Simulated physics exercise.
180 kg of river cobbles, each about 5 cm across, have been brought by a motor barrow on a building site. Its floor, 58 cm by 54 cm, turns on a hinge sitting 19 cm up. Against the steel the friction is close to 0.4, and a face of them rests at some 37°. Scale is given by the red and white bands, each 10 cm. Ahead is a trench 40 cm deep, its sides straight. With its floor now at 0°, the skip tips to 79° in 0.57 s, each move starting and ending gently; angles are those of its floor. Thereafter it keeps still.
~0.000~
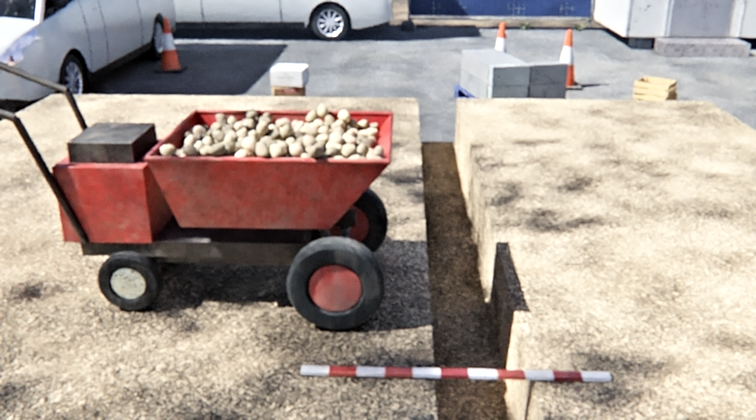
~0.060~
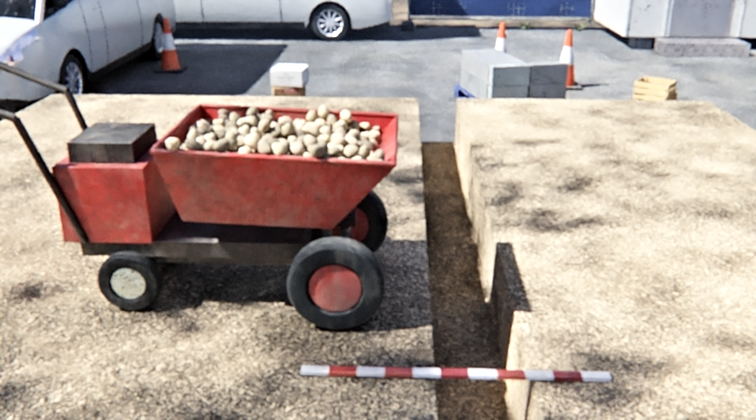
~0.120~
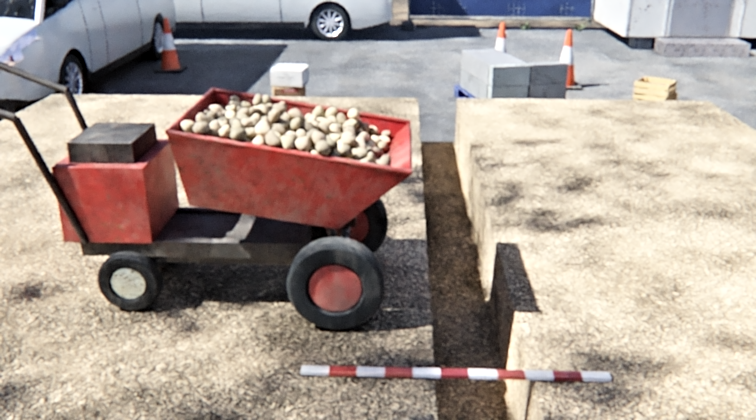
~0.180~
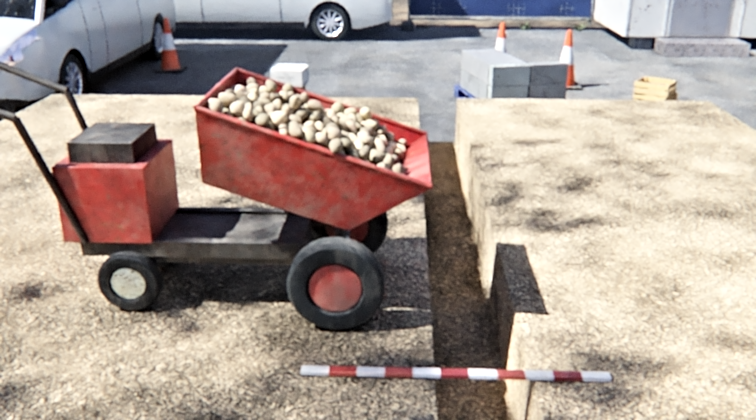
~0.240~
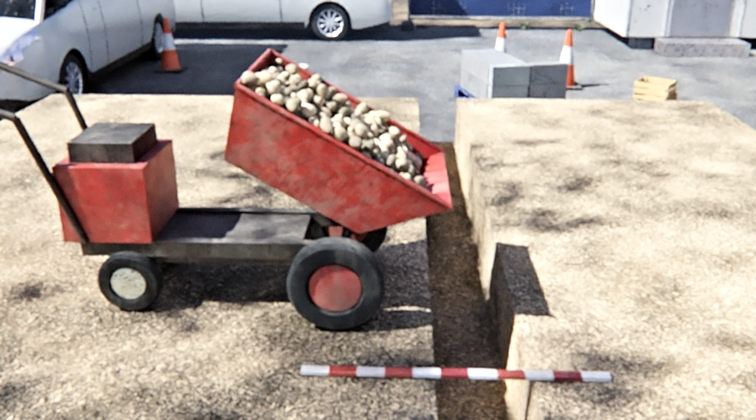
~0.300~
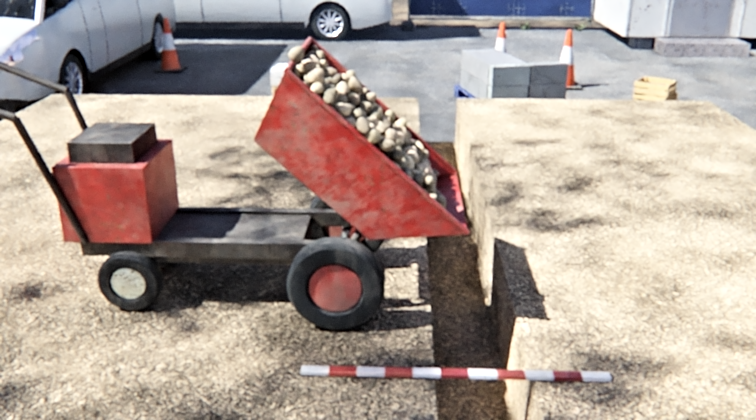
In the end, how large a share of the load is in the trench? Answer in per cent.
A share of roughly 37 %.
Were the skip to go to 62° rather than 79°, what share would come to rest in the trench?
It would be close to 35 percent.
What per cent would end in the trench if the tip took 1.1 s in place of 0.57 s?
Close to 55 percent, then.
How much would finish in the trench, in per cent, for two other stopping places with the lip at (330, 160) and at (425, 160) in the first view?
First some 75, then 10 per cent.
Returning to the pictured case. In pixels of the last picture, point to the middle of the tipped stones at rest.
(560, 289).
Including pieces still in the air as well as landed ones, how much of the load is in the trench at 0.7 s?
Close to 15 per cent at that time.
After 0.4 s the floor is at 67°; 100 % in the skip; the foremost stones are at (476, 232).
After 0.7 s the floor is at 79°; 43 % in the skip, 16 % in the trench, 41 % past the trench; the foremost stones are at (582, 269).
After 1.0 s the floor is at 79°; 2 % in the skip, 35 % in the trench, 64 % past the trench; the foremost stones are past the picture's edge.
After 3.0 s the floor is at 79°; 0 % in the skip, 37 % in the trench, 63 % past the trench; the foremost stones are past the picture's edge.
